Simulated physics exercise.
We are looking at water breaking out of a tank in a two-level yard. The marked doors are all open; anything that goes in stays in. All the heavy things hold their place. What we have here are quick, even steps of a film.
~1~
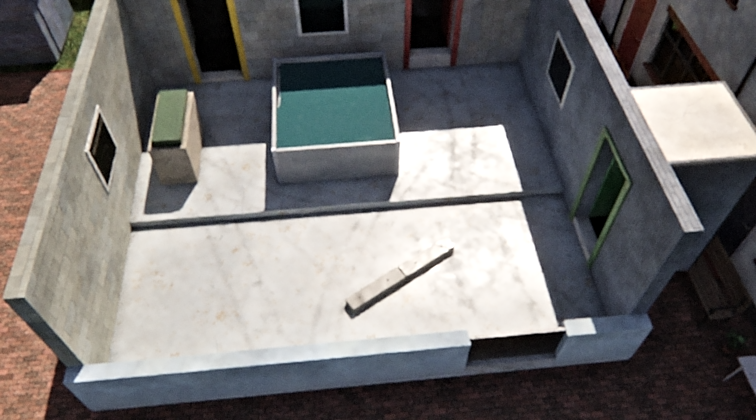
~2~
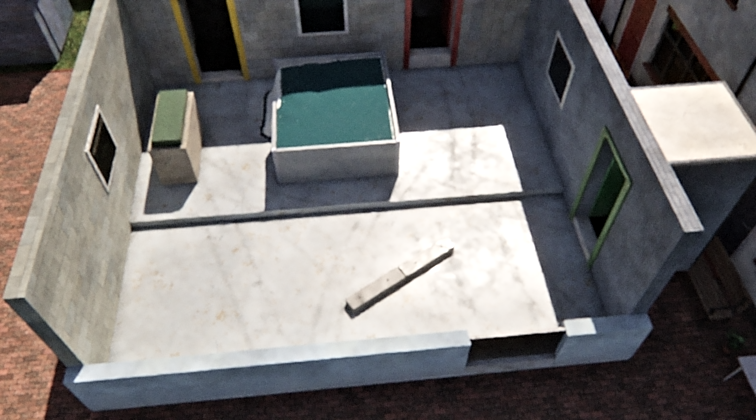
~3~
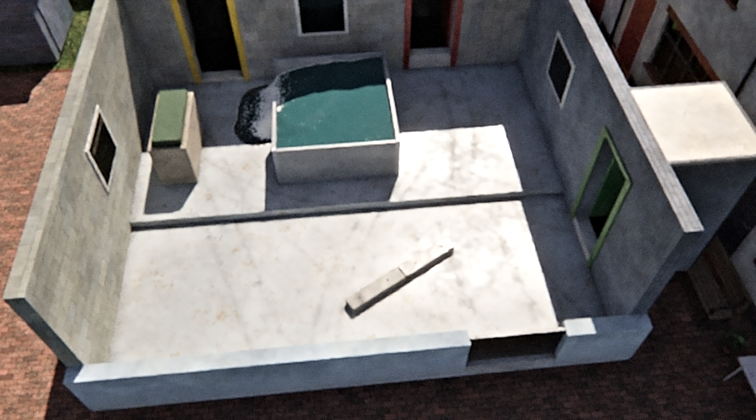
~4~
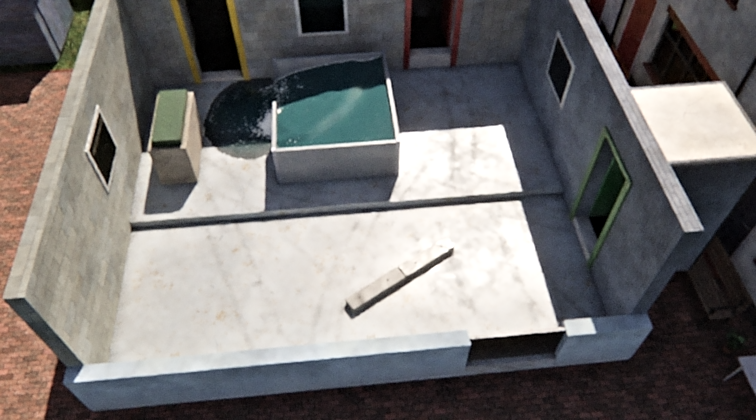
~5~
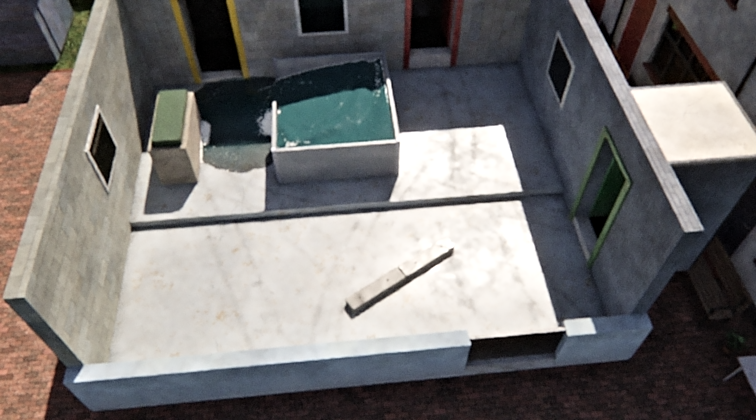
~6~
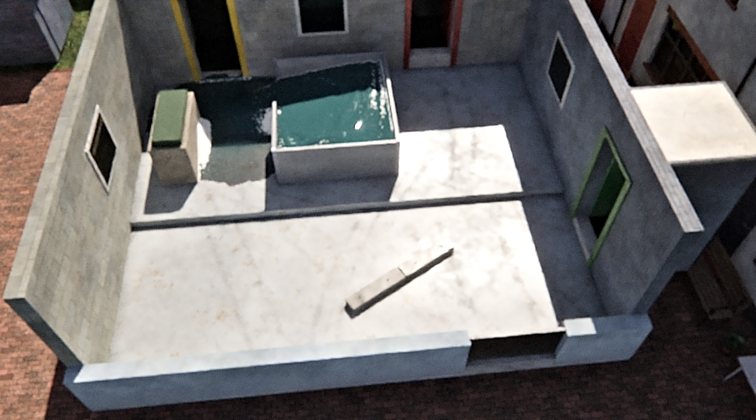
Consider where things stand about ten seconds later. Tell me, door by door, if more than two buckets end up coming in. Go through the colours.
At the yellow door, yes, more than two. At the red door, no, two at most. At the green door, no, two at most.
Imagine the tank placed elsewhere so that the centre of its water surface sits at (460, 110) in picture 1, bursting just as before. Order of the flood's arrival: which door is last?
It's the green-painted one.
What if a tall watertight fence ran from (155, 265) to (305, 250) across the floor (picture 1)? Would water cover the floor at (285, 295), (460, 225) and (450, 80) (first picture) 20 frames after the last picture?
Reading them off in sequence: Spared, spared, spared.
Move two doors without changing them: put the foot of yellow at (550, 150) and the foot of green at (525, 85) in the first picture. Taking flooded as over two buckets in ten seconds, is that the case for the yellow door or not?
In short: The yellow one lets less in.
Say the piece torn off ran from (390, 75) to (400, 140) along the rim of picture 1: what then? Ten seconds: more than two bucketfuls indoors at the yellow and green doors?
Result - yellow door: Misses the line; green door: Clears the line.
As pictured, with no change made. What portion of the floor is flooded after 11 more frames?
Around 30 percent.
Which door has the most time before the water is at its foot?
That would be the green door.
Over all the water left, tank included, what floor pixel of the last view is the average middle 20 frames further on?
(265, 151).
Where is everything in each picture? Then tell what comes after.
The first picture shows still water in the tank at (333, 101).
In the second picture, water pours out at (279, 102) and has run to a hidden place.
In the third picture, the front is at (245, 139), out from the gap at (280, 104).
In the fourth picture, the front is at (208, 133), out from the gap at (280, 105).
In the fifth picture, water pours out at (280, 105) and has run to a hidden place.
In the sixth picture, water pours out at (280, 105) and has run to a hidden place.
A moment on, water covers 15 % of the floor; the yellow door over two buckets in, the red door not reached, the green door not reached.
Next, water covers 30 % of the floor; the yellow door far over two buckets in, the red door not reached, the green door not reached.
Then, water covers 45 % of the floor; the yellow door far over two buckets in, the red door not reached, the green door not reached.
Later, water covers 65 % of the floor; the yellow door far over two buckets in, the red door wet at the sill, nothing in, the green door not reached.
In the end, water covers 85 % of the floor; the yellow door far over two buckets in, the red door wet at the sill, nothing in, the green door wet at the sill, nothing in.
